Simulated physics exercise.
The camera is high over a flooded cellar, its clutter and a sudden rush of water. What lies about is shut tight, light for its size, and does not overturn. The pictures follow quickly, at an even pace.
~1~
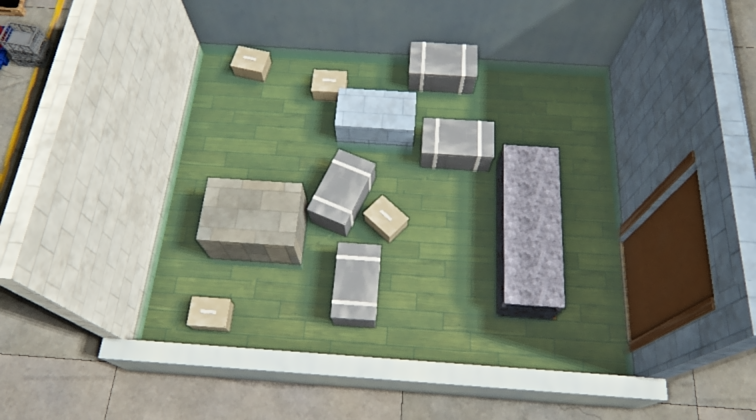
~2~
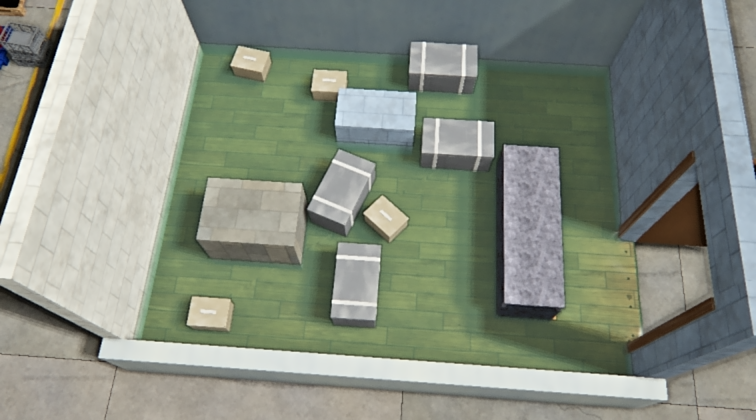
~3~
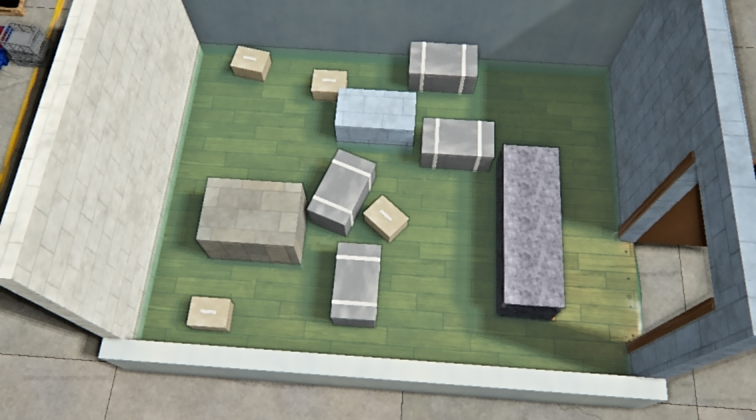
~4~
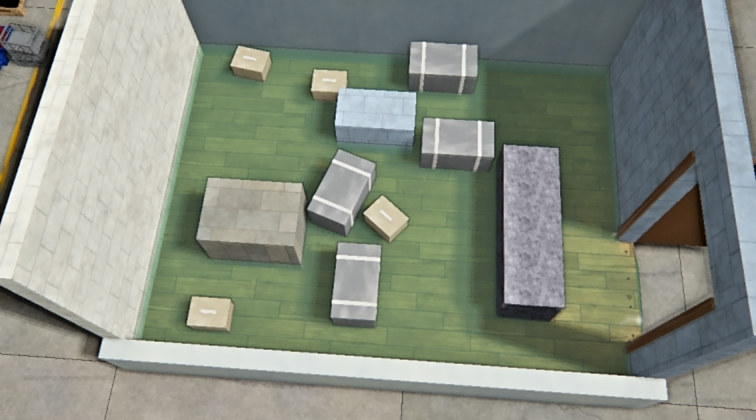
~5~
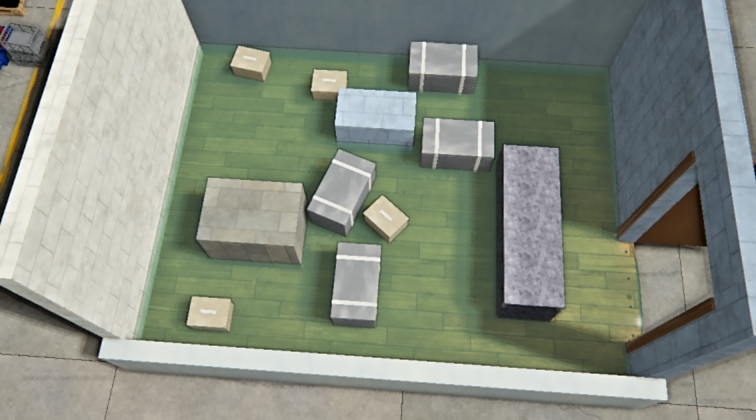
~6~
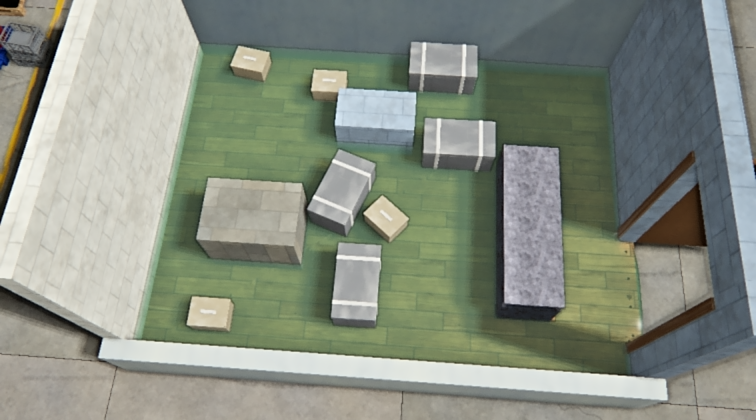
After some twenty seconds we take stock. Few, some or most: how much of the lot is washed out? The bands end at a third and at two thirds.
Share: Under a third.
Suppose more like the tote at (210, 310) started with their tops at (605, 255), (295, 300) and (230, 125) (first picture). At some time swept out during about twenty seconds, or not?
As listed: Gone, stays, still in.
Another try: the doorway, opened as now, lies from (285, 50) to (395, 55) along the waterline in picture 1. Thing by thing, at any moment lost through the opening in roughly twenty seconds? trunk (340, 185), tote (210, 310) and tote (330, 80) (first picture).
In that order: Yes, no, yes.
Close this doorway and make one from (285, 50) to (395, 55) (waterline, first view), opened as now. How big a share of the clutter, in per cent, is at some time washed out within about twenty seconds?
Roughly 90 per cent.
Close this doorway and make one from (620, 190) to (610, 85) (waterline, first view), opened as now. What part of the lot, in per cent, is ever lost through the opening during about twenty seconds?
Roughly 60 per cent.
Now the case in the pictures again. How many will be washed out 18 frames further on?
The number is 0.
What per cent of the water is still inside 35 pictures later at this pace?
I make it 60 per cent.
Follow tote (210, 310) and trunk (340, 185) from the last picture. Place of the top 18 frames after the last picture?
Near (258, 317) and (395, 196).
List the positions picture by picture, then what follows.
In the first frame, a trunk at (458, 137), afloat; a trunk at (444, 59), afloat; 0 of 8 have shifted.
In the second frame, a trunk at (458, 137) floats; a trunk at (444, 59) floats; 0 of 8 have shifted.
In the third frame, a trunk at (458, 137) floats; a trunk at (444, 59), afloat; 0 of 8 have shifted.
In the fourth frame, a trunk at (458, 137), afloat; a trunk at (444, 59) floats; 0 of 8 have shifted.
In the fifth frame, a trunk at (458, 137), afloat; a trunk at (444, 59) floats; 0 of 8 have shifted.
In the sixth frame, a trunk at (460, 137) floats; a trunk at (444, 59), afloat; 0 of 8 have shifted.
A moment on, 0 of 8 are out; 8 afloat.
Next, 0 of 8 are out; 8 afloat.
Later, 1 of 8 are out; 7 afloat.
In the end, 1 of 8 are out; 7 afloat.
